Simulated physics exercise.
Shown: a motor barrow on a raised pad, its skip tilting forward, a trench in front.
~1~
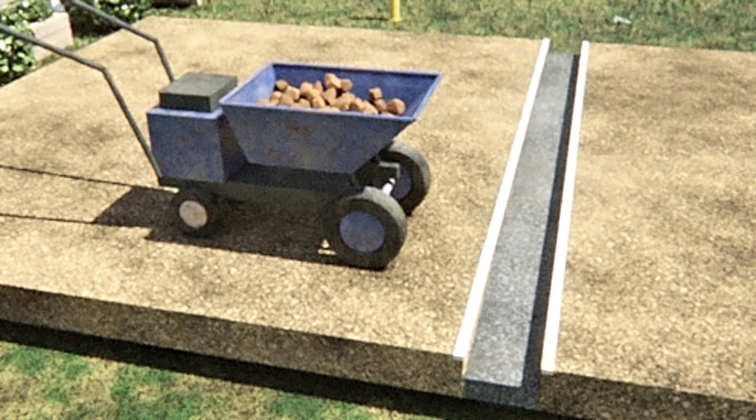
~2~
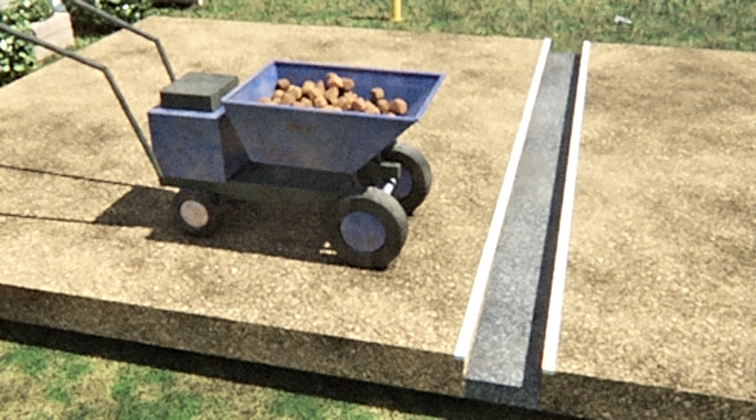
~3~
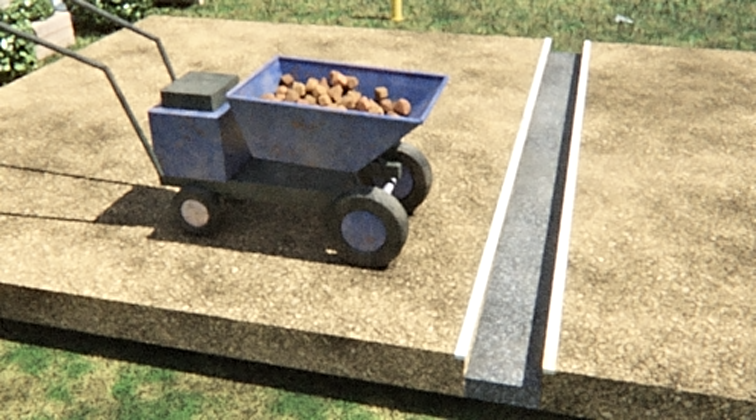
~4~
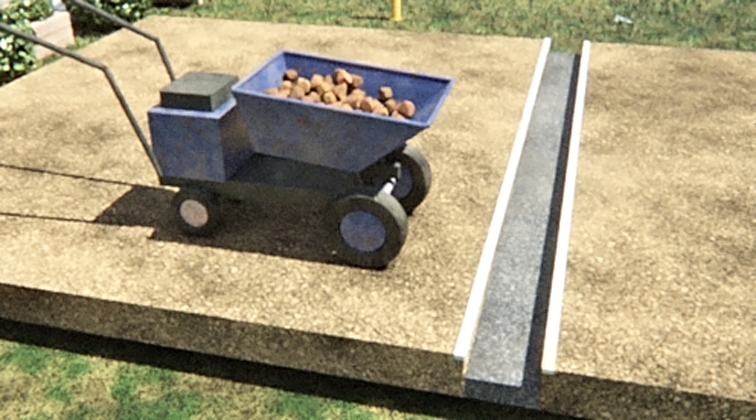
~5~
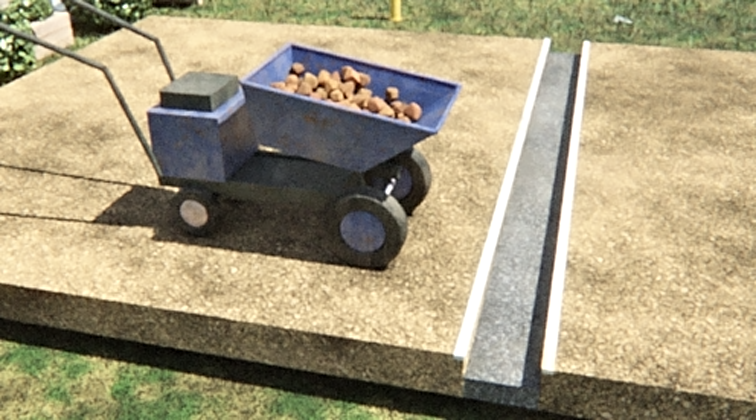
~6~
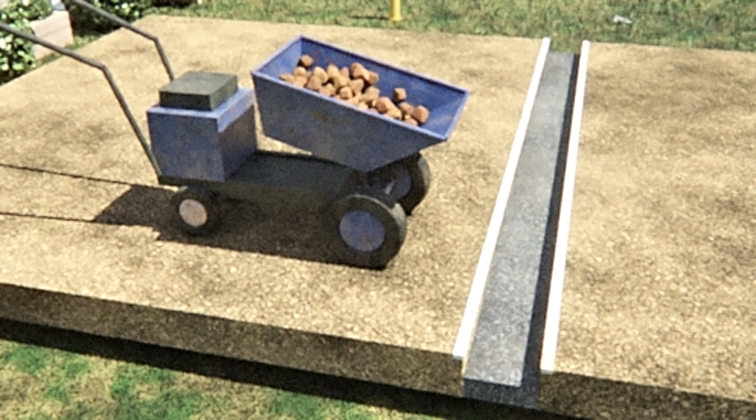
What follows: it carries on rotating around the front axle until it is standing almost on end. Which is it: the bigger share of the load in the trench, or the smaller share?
Majority in.
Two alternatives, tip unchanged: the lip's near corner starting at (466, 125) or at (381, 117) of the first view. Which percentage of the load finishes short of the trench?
Try 1 about 0 %, try 2 about 10 %.
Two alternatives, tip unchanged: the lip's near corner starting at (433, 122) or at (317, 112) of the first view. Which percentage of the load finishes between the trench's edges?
About 50 and 40 per cent.
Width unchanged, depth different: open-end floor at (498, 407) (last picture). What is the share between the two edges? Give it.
It works out to some 90 per cent.
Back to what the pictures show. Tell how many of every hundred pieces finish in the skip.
It comes to about 0 percent.
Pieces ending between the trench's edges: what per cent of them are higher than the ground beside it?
Near 20 %.
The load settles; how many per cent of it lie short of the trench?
About 0 %.
Just after the last frame, skip tipped steeply; every one in the skip.
A moment on, skip tipped steeply; roughly two thirds in the skip; roughly a third in or heaped over the trench; just a few beyond it; just a few falling.
Further on, skip tipped right over; just a few in the skip; the larger part in or heaped over the trench; roughly a quarter beyond it.
When it is over, skip tipped right over; just a few in the skip; the larger part in or heaped over the trench; roughly a quarter beyond it.
